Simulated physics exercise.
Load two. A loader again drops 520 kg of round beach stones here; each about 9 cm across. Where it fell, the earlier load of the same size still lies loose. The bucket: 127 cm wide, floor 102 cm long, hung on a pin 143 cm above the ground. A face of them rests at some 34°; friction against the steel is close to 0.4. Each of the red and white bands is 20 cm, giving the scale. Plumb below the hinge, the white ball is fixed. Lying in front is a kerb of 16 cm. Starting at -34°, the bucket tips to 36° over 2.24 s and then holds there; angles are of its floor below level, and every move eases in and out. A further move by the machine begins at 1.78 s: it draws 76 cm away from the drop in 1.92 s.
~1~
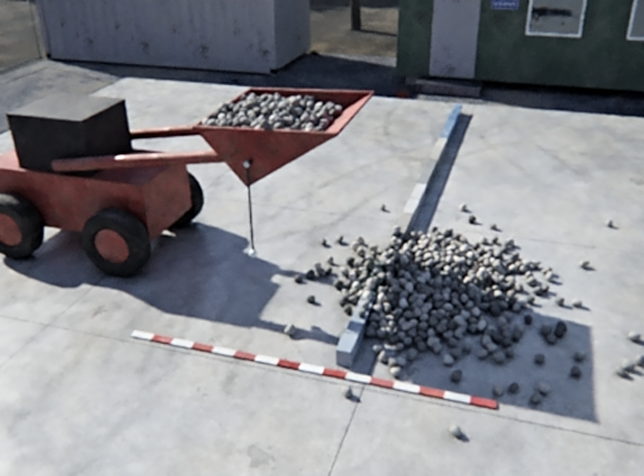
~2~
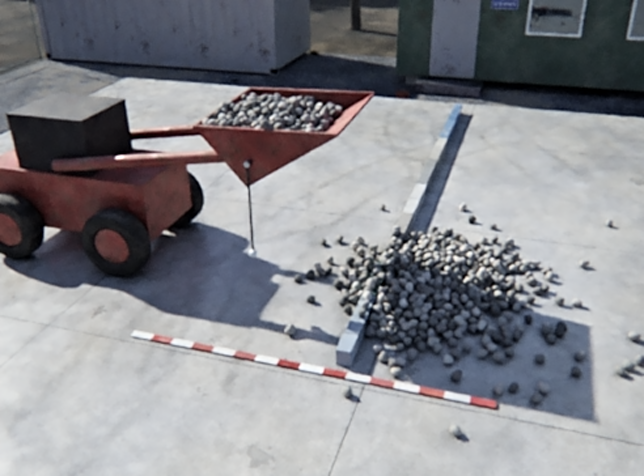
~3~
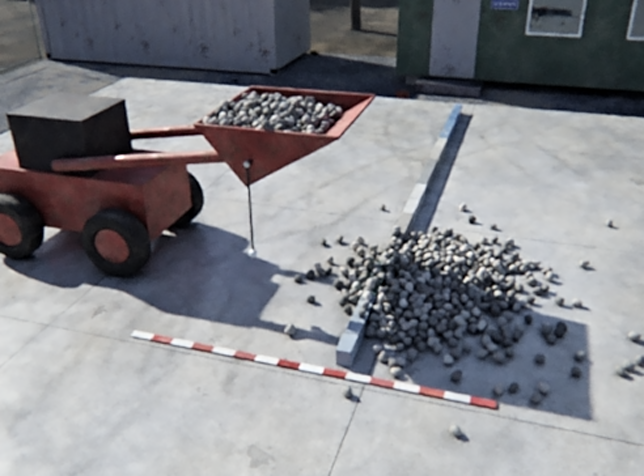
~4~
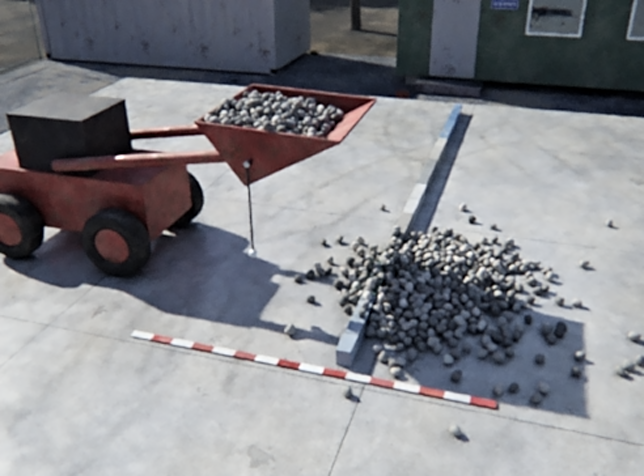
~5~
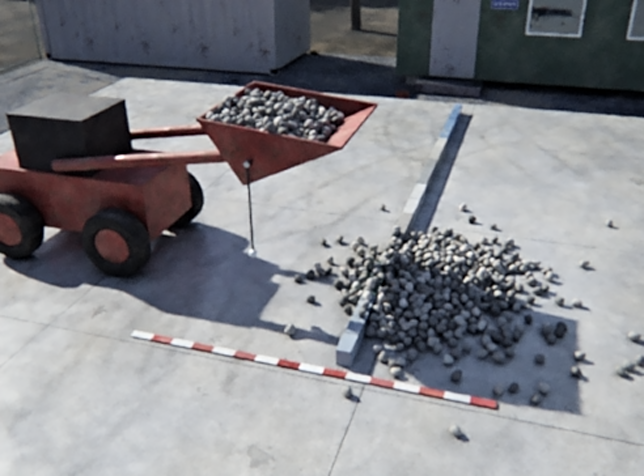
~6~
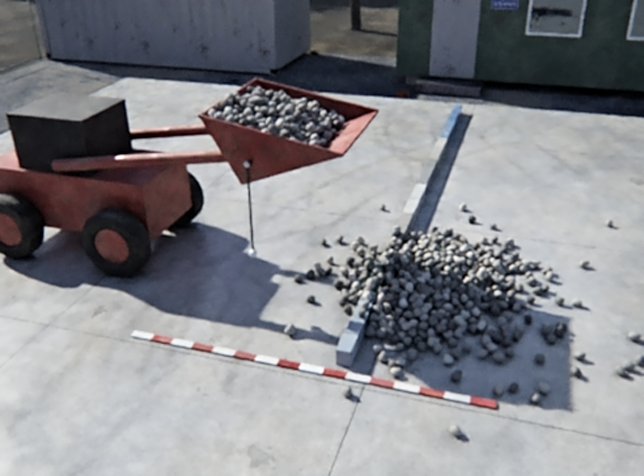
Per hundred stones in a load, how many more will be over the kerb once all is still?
26.
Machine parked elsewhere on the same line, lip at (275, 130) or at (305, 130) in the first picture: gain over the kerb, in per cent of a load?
First some 0, then 5 per cent.
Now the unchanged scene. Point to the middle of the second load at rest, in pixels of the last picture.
I'd point to about (362, 269).
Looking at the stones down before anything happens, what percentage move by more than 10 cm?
Near 5 per cent, I reckon.
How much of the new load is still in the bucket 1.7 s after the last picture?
15 %.
Then, 1.1 s after the last picture the floor is at 25°; in per cent of one load, 94 in the bucket, 16 on this side of the kerb, 90 over the kerb; the foremost stones are at (627, 320).
Then, 1.7 s after the last picture the floor is at 36°; in per cent of one load, 17 in the bucket, 76 on this side of the kerb, 106 over the kerb; the foremost stones are at (627, 320).
Then, 3.6 s after the last picture the floor is at 36°; in per cent of one load, 0 in the bucket, 84 on this side of the kerb, 116 over the kerb; the foremost stones are at (627, 320).
Then, 6.3 s after the last picture the floor is at 36°; in per cent of one load, 0 in the bucket, 84 on this side of the kerb, 116 over the kerb; the foremost stones are at (627, 320). Net gain over the kerb, 26.
